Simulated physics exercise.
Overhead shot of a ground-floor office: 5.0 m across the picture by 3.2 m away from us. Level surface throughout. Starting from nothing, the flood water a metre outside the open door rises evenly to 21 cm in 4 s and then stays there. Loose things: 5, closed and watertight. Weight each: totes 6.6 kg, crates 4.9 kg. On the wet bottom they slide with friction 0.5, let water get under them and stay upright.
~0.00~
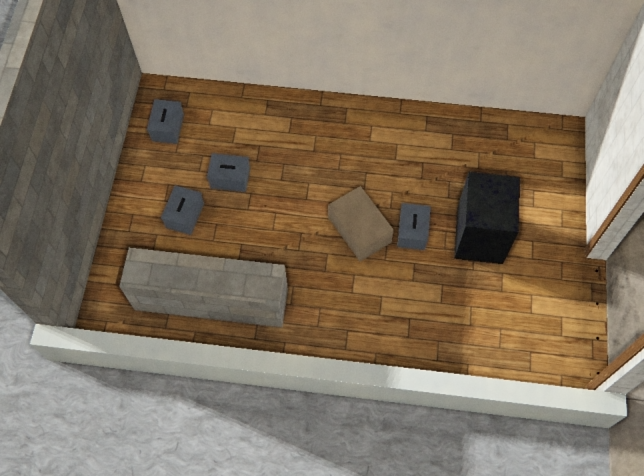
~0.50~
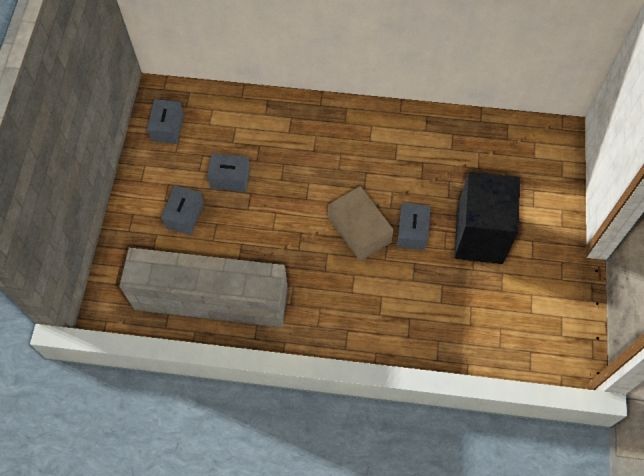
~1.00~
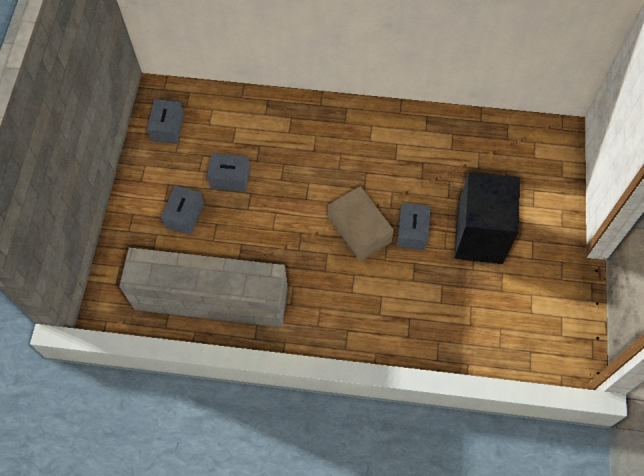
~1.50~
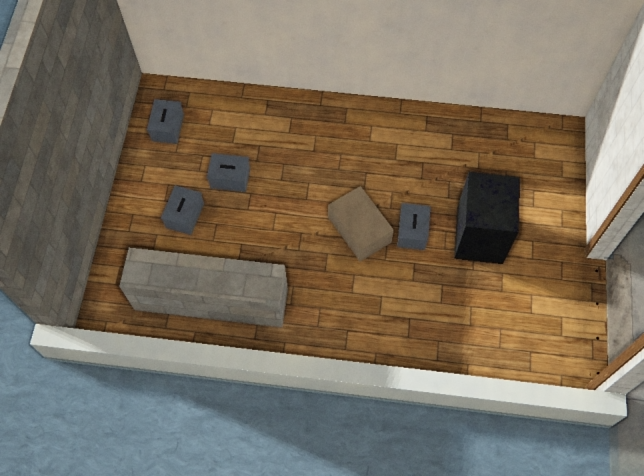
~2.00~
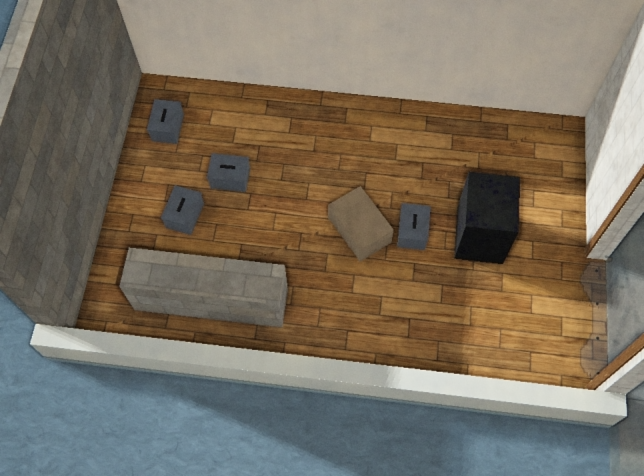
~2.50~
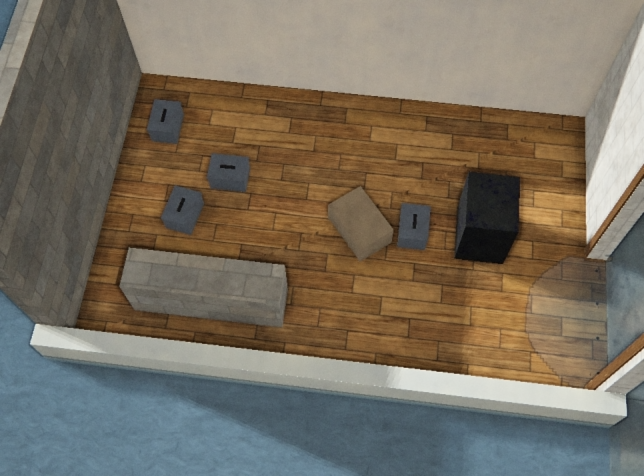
Blue water covering the ground outside a wood-floored room, then a clear sheet spreading in through the right-hand doorway, furniture unmoved.
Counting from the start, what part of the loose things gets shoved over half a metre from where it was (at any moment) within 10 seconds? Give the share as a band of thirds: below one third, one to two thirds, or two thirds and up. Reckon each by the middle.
It ends up in the central band.
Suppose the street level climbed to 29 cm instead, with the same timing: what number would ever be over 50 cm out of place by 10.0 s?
The answer would then be 3.
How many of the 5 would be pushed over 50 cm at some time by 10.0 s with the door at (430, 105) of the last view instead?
Then the count would be 2.
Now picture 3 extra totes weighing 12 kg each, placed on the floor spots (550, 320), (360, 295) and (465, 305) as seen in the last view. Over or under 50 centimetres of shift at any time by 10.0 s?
So the first ends up past the threshold, the second past the threshold, the third past the threshold.
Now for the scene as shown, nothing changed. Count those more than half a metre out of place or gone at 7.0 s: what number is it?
It comes to 0.
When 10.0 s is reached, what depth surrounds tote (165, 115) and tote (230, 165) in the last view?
I'd put it at 15 cm and 13 cm respectively.
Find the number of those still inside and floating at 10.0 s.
Count at that moment: 3.
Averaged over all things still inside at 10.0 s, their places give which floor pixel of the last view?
I'd put it close to (273, 145) in the last view.
After 3.5 s 0 of 5 are over 50 cm from their spots; 0 afloat.
After 4.5 s 0 of 5 are over 50 cm from their spots; 0 afloat.
After 7.0 s 0 of 5 are over 50 cm from their spots; 0 afloat.
After 10.0 s 3 of 5 are over 50 cm from their spots, and 3 have been at some point; 3 afloat.
